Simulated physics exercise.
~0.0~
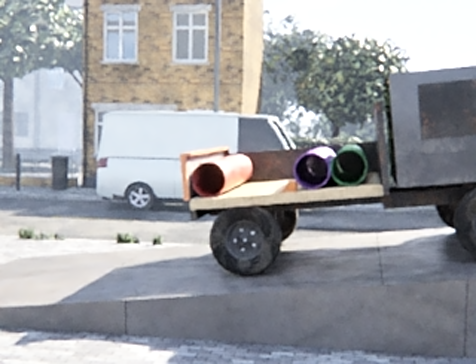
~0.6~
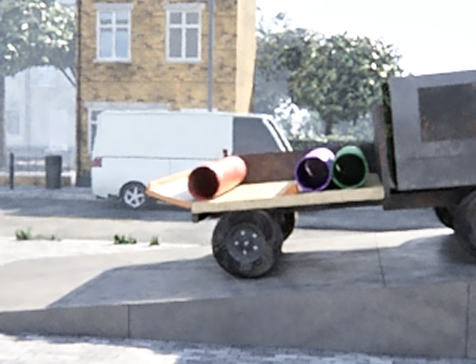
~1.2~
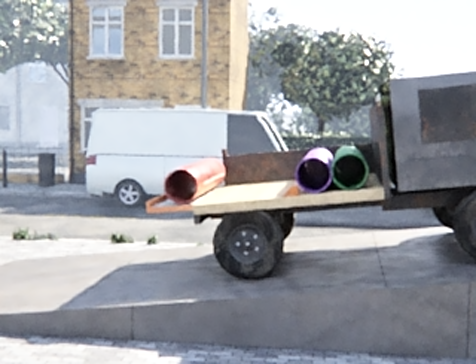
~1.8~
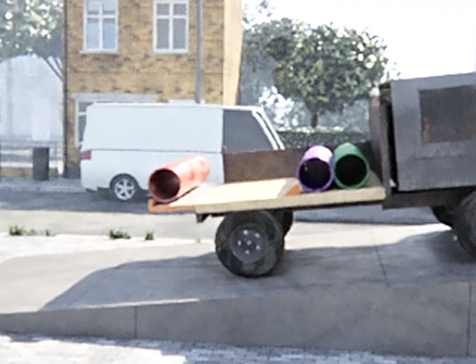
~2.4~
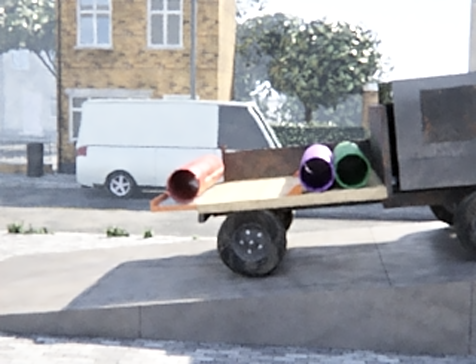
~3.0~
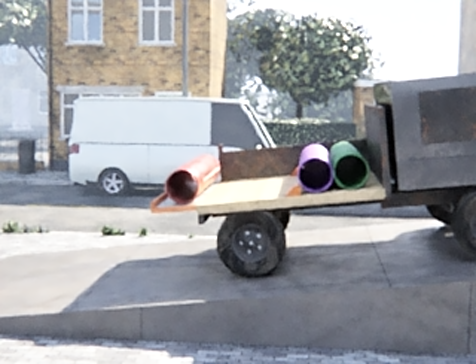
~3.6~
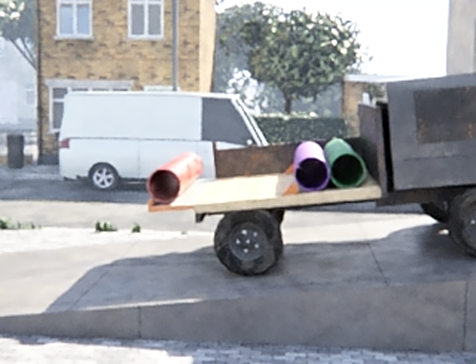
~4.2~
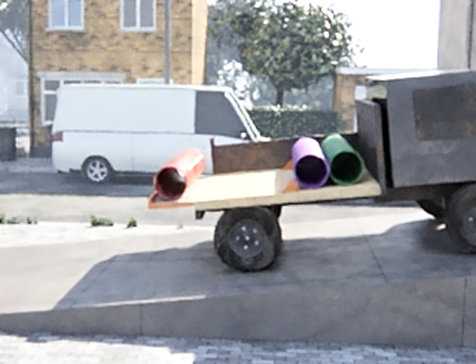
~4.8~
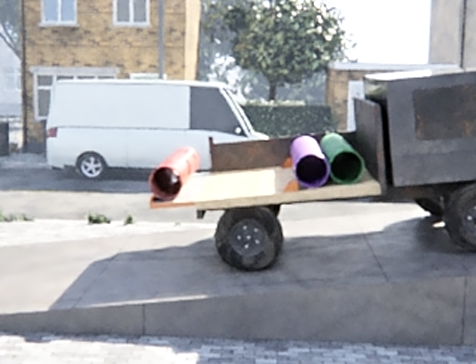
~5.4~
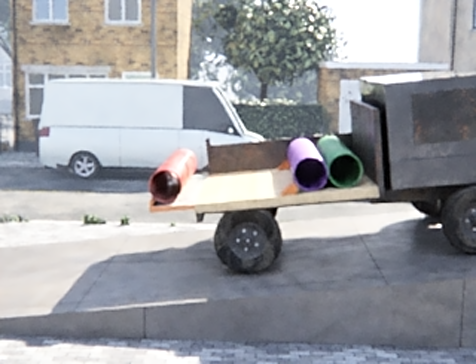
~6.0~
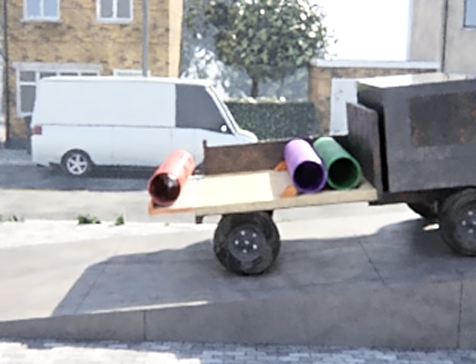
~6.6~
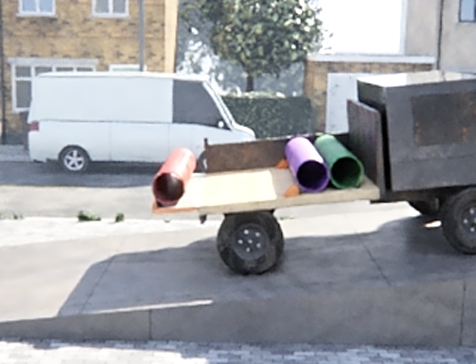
On a sloping street, a pickup's tailgate drops and the red pipe rolls onto it, staying aboard.
